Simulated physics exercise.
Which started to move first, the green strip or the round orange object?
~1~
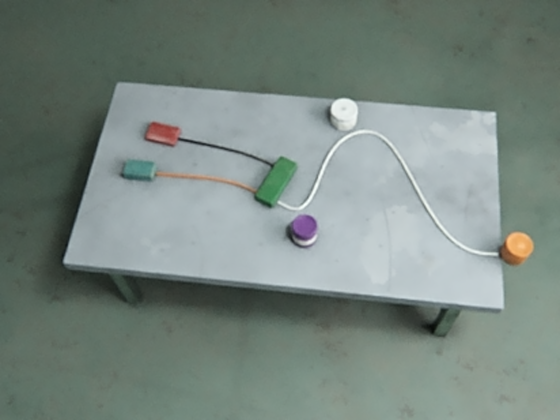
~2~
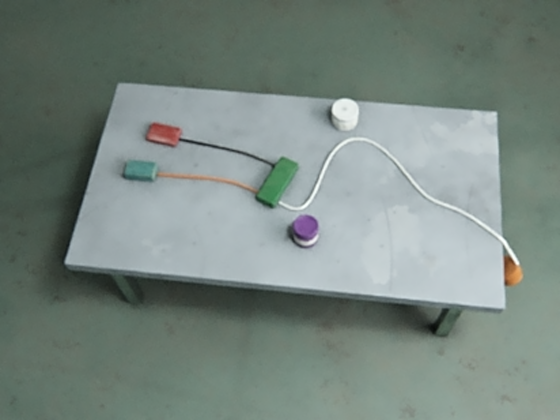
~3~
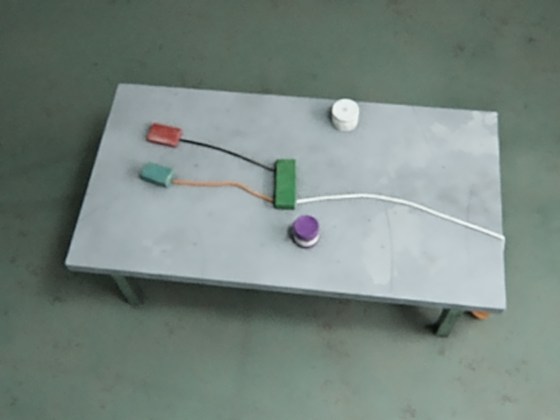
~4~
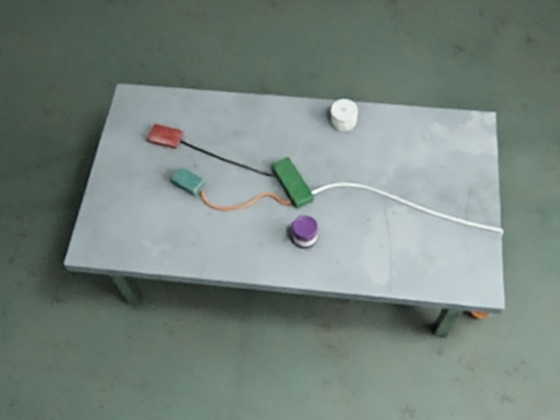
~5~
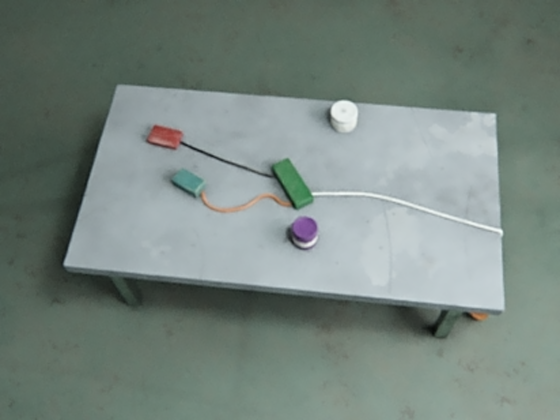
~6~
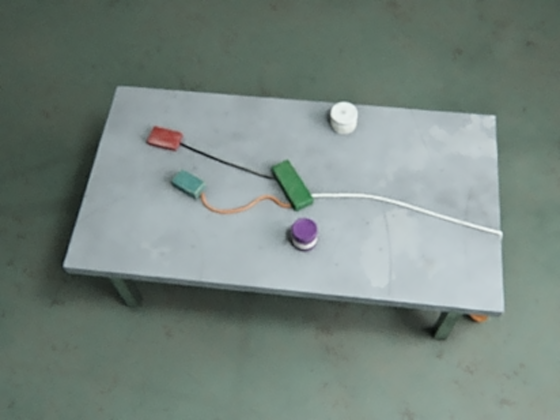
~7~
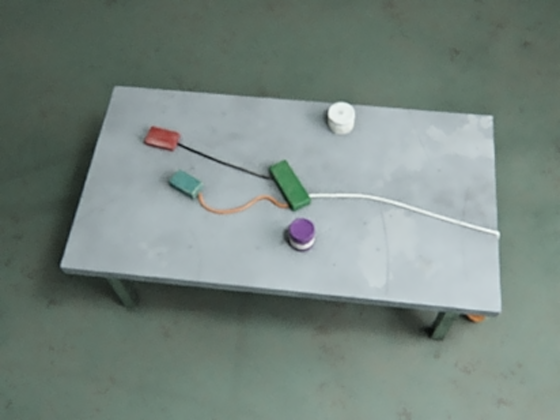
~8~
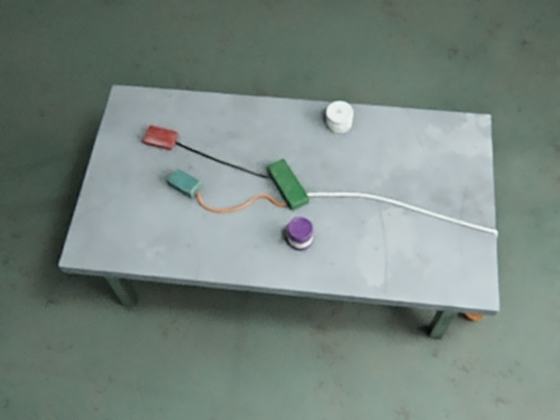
The round orange object moved first, going over the right edge of the table before the green strip began to shift.
On a gray table, a small round orange object slipped off the right edge, pulling its white cable straighter; the green strip then shifted and turned, drawing the teal block rightward, and everything settled with the cable hanging over the edge.
